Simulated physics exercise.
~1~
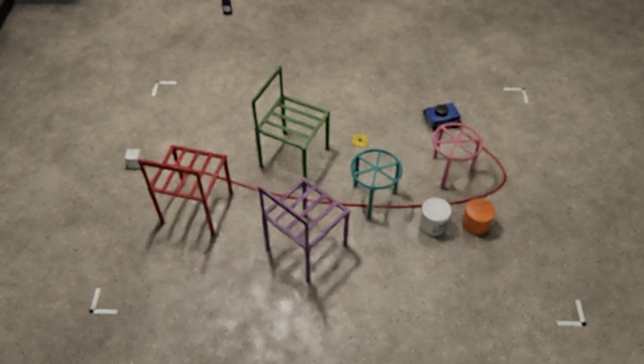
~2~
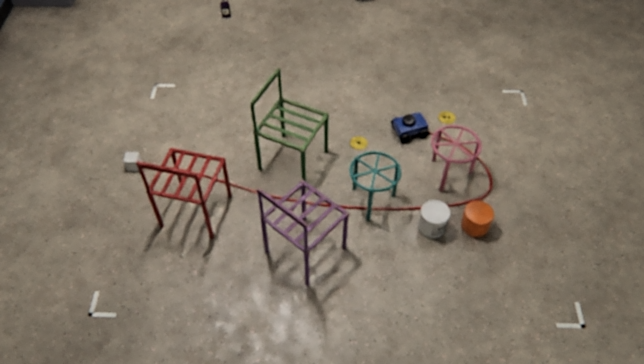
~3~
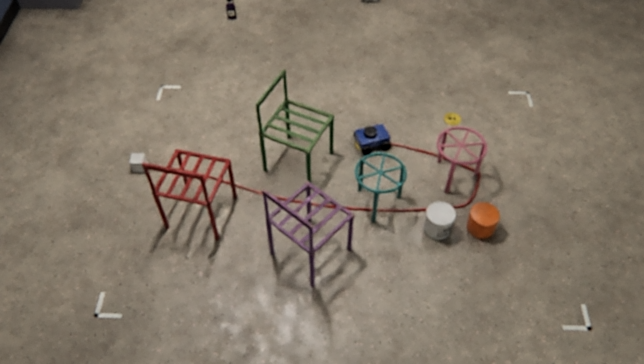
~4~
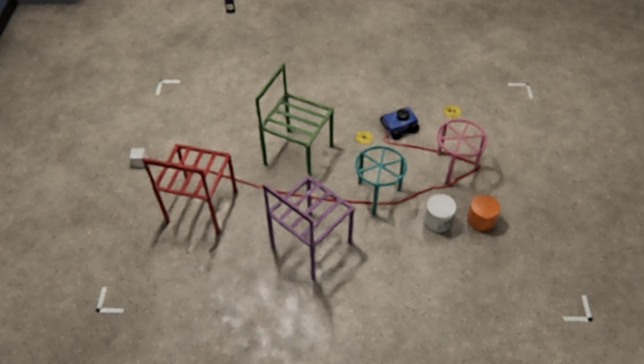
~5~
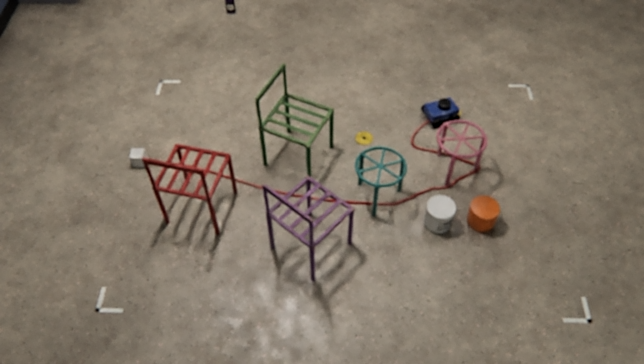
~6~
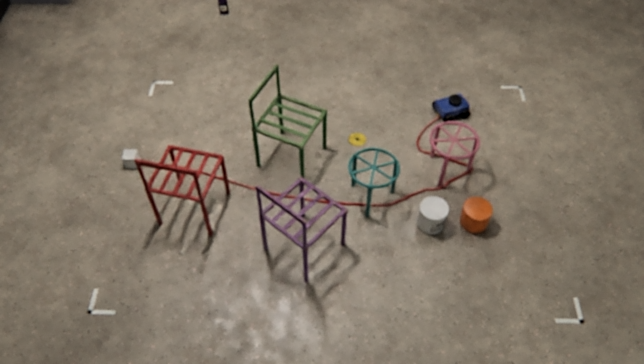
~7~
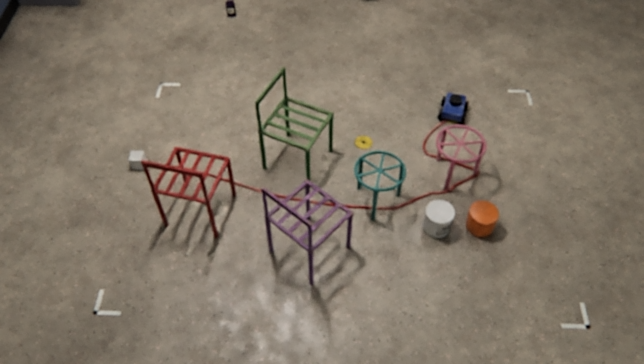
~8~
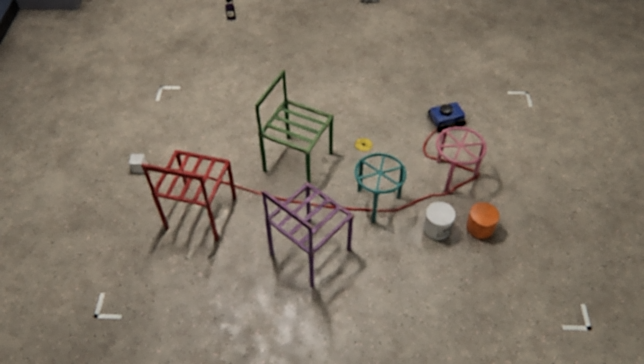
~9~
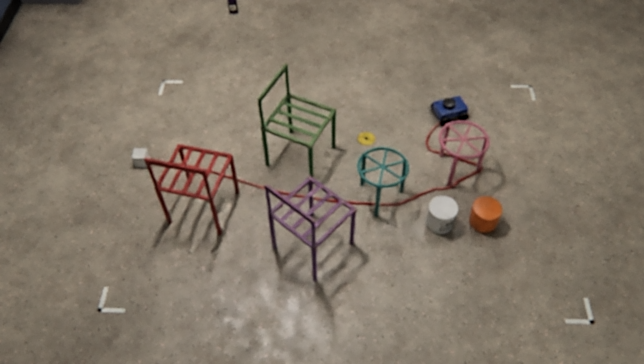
Among colored chairs, stools, a white bin and an orange tub, a small blue cart trailing a red lead rolled left behind the teal stool, then turned back right and stopped behind the pink stool, which stayed put, the lead looping loosely beside it.
